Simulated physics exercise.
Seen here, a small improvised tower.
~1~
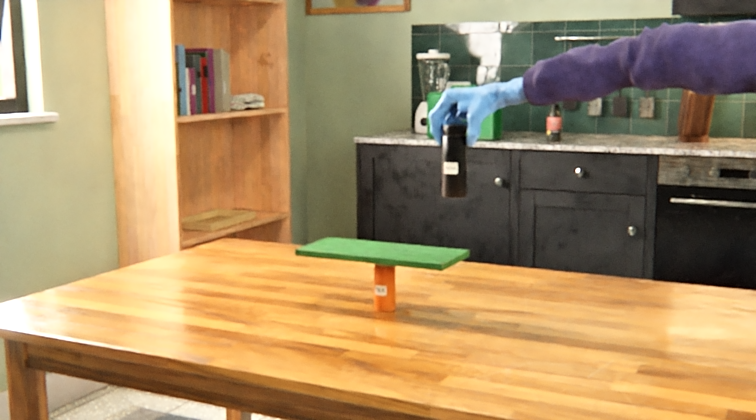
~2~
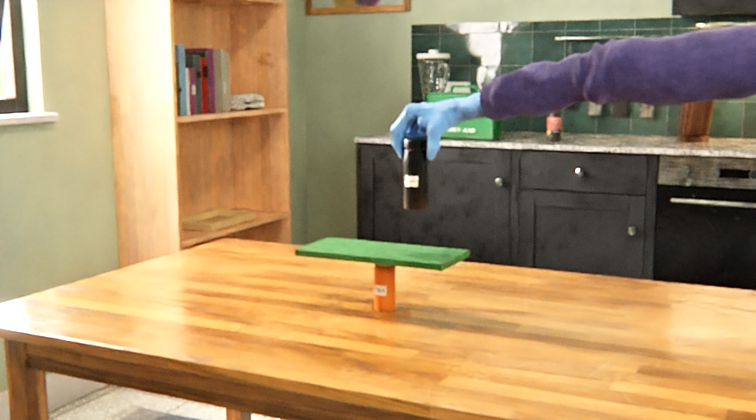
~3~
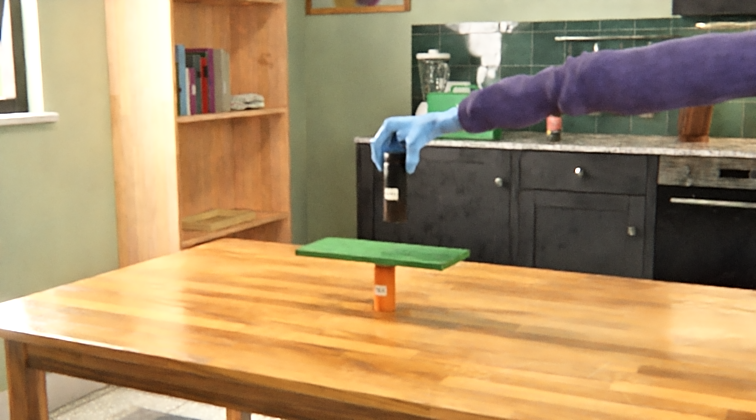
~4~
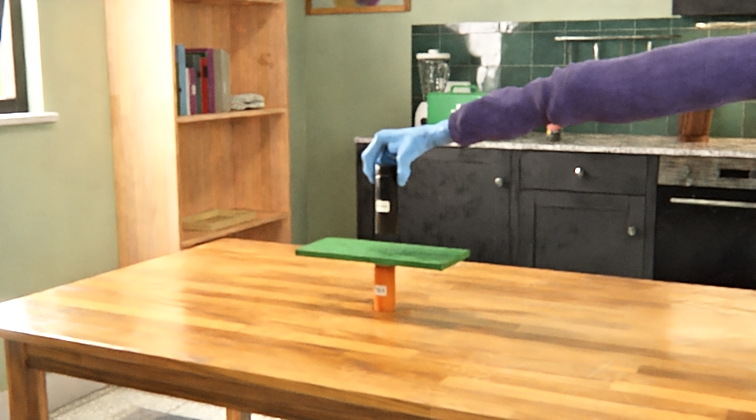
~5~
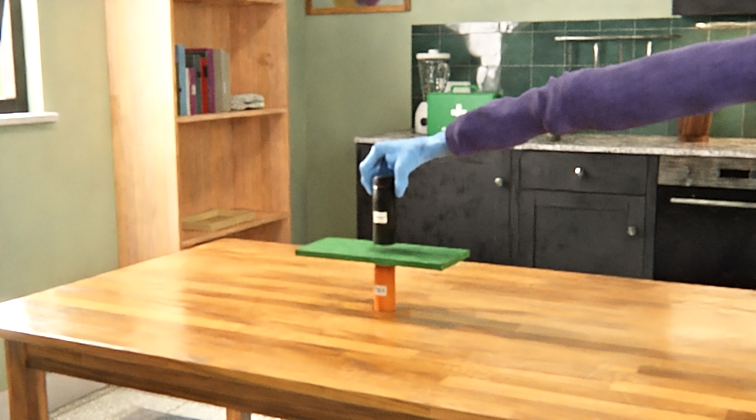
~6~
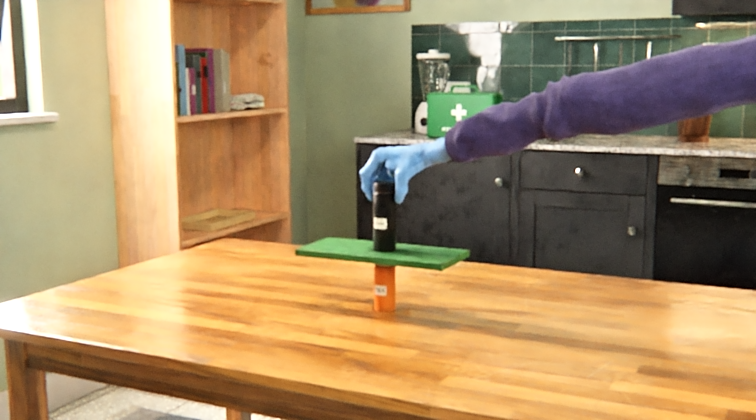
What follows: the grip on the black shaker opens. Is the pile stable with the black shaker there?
As it turns out, it stays up.
Then, 0.50 s on from there, no change.
Then, 1.30 s on from there, black shaker resting near (385, 217).
In the end, all 3 unmoved. At the end, from the last picture's camera, black shaker near (385, 217). The stack keeps its balance.
